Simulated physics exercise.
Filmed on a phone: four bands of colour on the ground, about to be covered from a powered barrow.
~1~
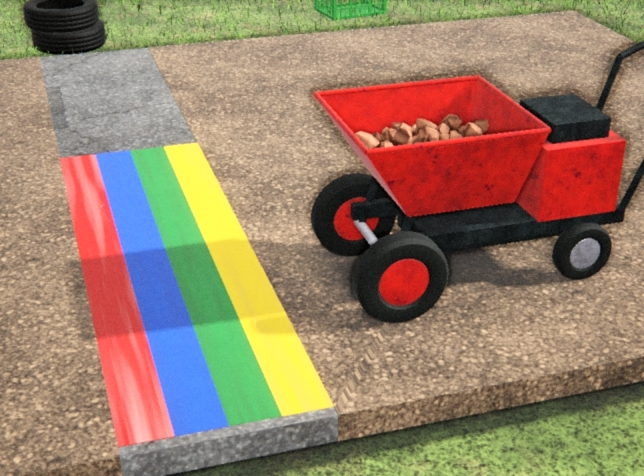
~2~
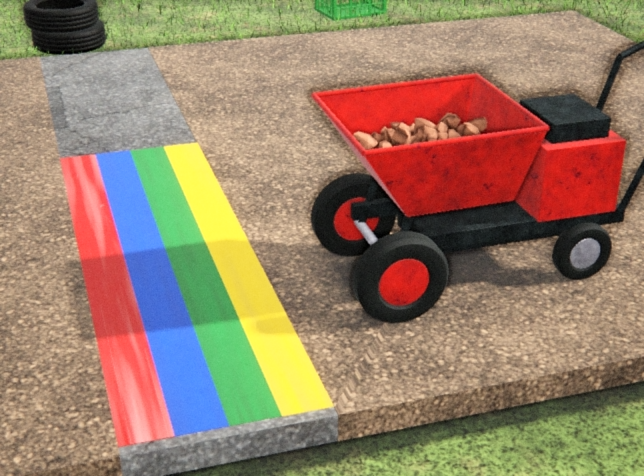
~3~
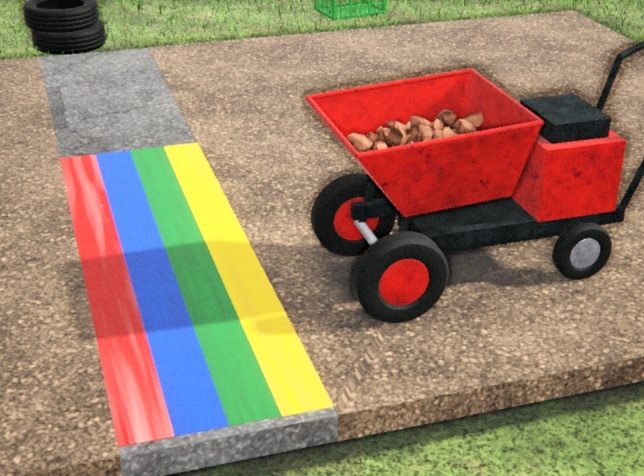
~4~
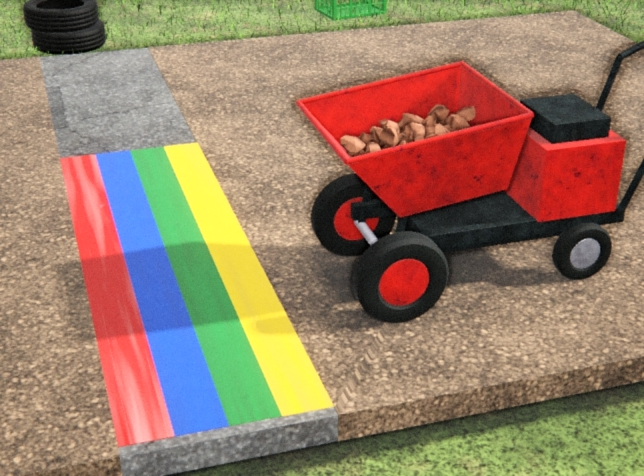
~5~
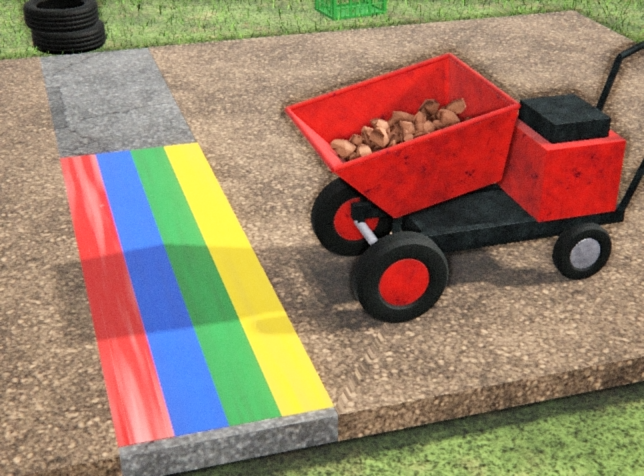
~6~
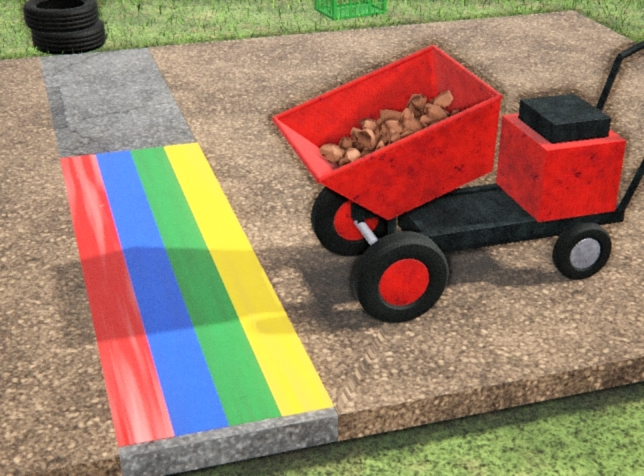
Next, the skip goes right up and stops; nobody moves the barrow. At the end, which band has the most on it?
The heap favours the green strip.
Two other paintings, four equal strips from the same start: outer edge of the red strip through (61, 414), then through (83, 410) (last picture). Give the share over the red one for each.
Near 0 % and 0 %.
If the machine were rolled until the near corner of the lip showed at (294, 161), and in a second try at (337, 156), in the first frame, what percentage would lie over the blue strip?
In turn 30 and 40 in a hundred.
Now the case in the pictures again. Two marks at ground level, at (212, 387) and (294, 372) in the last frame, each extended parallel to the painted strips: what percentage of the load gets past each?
First some 30, then 80 per cent.
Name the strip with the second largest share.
Second comes the strip in blue.
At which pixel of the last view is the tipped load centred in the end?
At about (194, 305).
Just after the last frame, skip tipped steeply; every one in the skip.
A moment on, skip tipped right over; almost all in the skip; just a few over the green strip.
Further on, skip tipped right over; roughly a quarter in the skip; just a few over the yellow strip; roughly a third over the green strip; roughly a quarter over the blue strip; about a tenth over the red strip; just a few off the paint.
When it is over, skip tipped right over; about a tenth in the skip; about a tenth over the yellow strip; roughly half over the green strip; roughly a quarter over the blue strip; about a tenth over the red strip; just a few off the paint.
